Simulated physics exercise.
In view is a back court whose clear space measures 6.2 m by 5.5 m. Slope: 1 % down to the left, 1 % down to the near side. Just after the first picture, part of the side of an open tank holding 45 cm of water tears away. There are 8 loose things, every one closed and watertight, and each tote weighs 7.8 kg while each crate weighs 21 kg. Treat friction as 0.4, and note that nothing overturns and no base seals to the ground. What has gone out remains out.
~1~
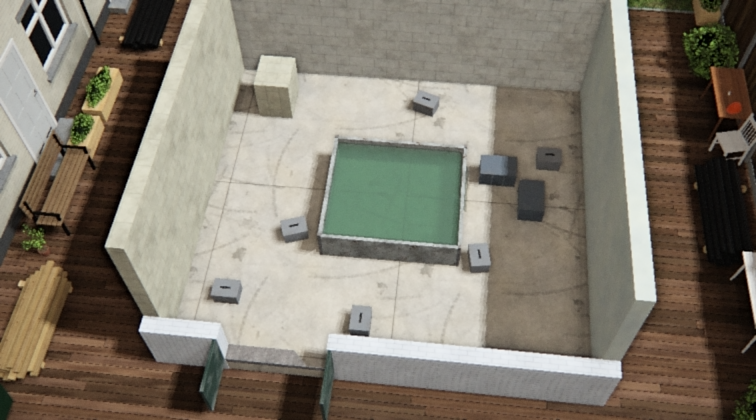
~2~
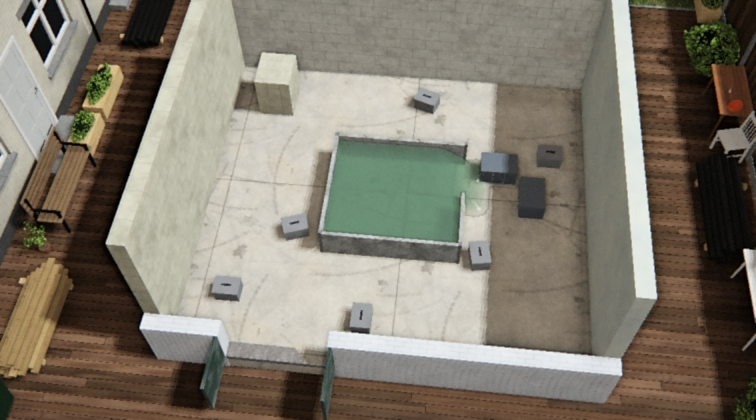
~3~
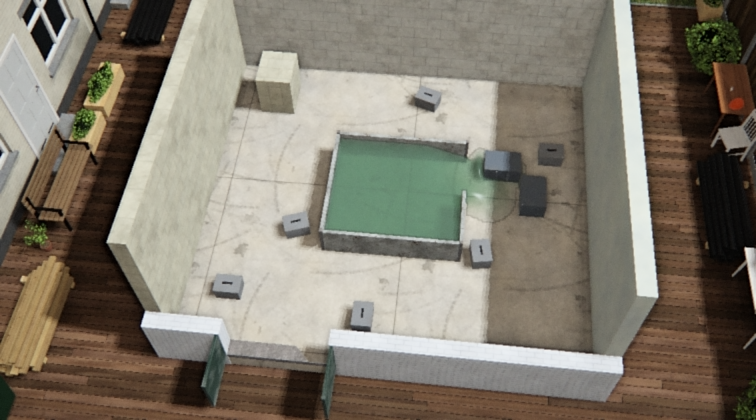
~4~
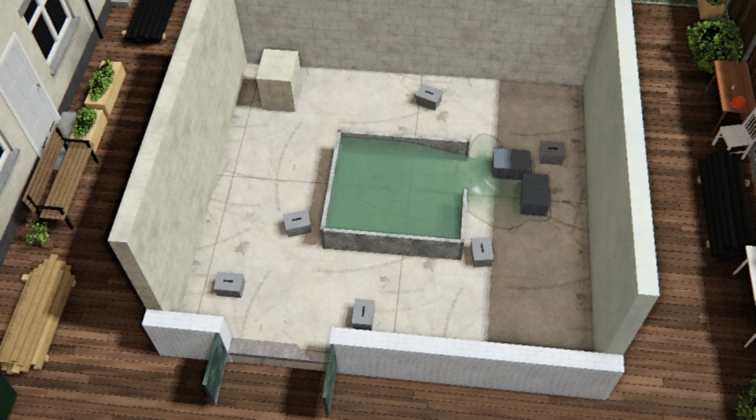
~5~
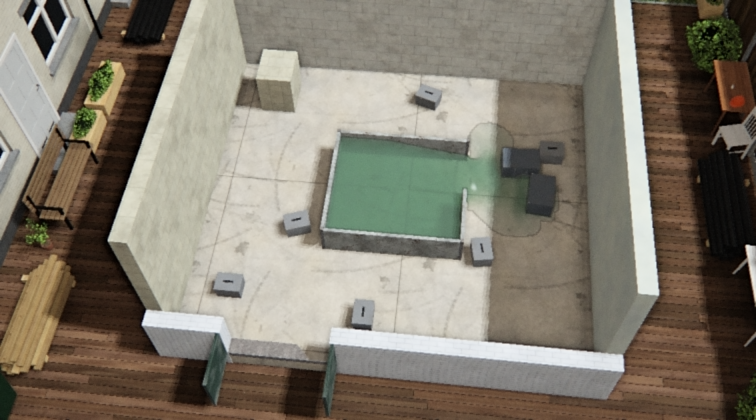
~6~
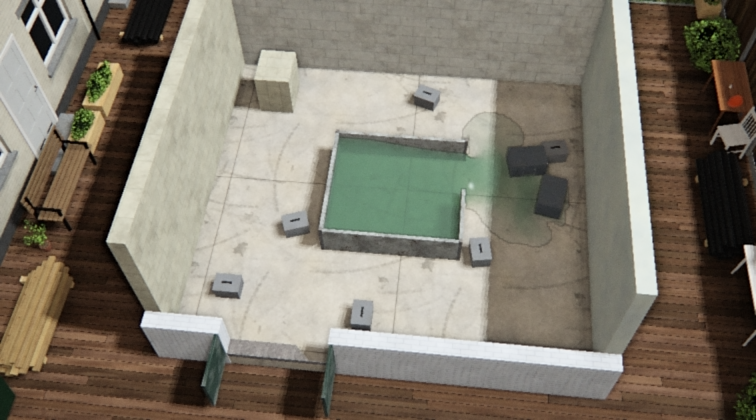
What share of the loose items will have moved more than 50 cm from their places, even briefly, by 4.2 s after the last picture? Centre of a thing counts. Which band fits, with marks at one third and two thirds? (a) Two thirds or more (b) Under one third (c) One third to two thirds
The answer is c.
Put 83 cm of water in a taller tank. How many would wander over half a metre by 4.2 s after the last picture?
That would give 5.
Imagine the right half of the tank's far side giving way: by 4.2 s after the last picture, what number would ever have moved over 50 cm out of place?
Then 1 of them would.
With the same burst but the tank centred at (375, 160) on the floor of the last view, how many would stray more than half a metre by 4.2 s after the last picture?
Result: 3.
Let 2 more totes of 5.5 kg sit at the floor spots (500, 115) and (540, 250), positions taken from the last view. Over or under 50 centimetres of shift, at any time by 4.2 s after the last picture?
In order: Beyond it, beyond it.
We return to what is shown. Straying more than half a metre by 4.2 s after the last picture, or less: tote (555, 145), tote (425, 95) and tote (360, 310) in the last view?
One by one: Above the line; above the line; below the line.
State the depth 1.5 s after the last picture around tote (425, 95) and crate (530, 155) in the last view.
Depth approx. 0 cm / 15 cm.
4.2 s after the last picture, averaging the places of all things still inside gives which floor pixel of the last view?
(386, 212).
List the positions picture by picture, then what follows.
The first frame shows a crate at (499, 165), on the bottom; a crate at (533, 195) rests on the ground; water covers 4.0 m2; 0 of 8 have shifted.
The second frame shows a crate at (500, 162) rests on the ground; a crate at (533, 192) rests on the ground; 4.4 m2 under water; 0 of 8 have shifted.
The third frame shows a crate at (503, 161) rests on the ground, 4 cm from its start; a crate at (534, 191) rests on the ground; 4.8 m2 under water; 0 of 8 have shifted.
The fourth frame shows a crate at (512, 159), on the bottom, 17 cm from its start; a crate at (536, 189) rests on the ground; water covers 5.2 m2; 1 of 8 have shifted.
The fifth frame shows a crate at (521, 158), on the bottom, 33 cm from its start; a crate at (543, 189), on the bottom, 12 cm from its start; 5.7 m2 under water; 2 of 8 have shifted.
The sixth frame shows a crate at (528, 156), on the bottom, 48 cm from its start; a crate at (553, 191), on the bottom, 31 cm from its start; water covers 6.5 m2; 3 of 8 have shifted.
Then, 0.4 s after the last picture 2 of 8 are over 50 cm from their spots; 0 afloat.
Then, 1.5 s after the last picture 3 of 8 are over 50 cm from their spots; 3 afloat.
Then, 2.8 s after the last picture 3 of 8 are over 50 cm from their spots; 2 afloat.
Then, 4.2 s after the last picture 4 of 8 are over 50 cm from their spots, and 4 have been at some point; 1 afloat.
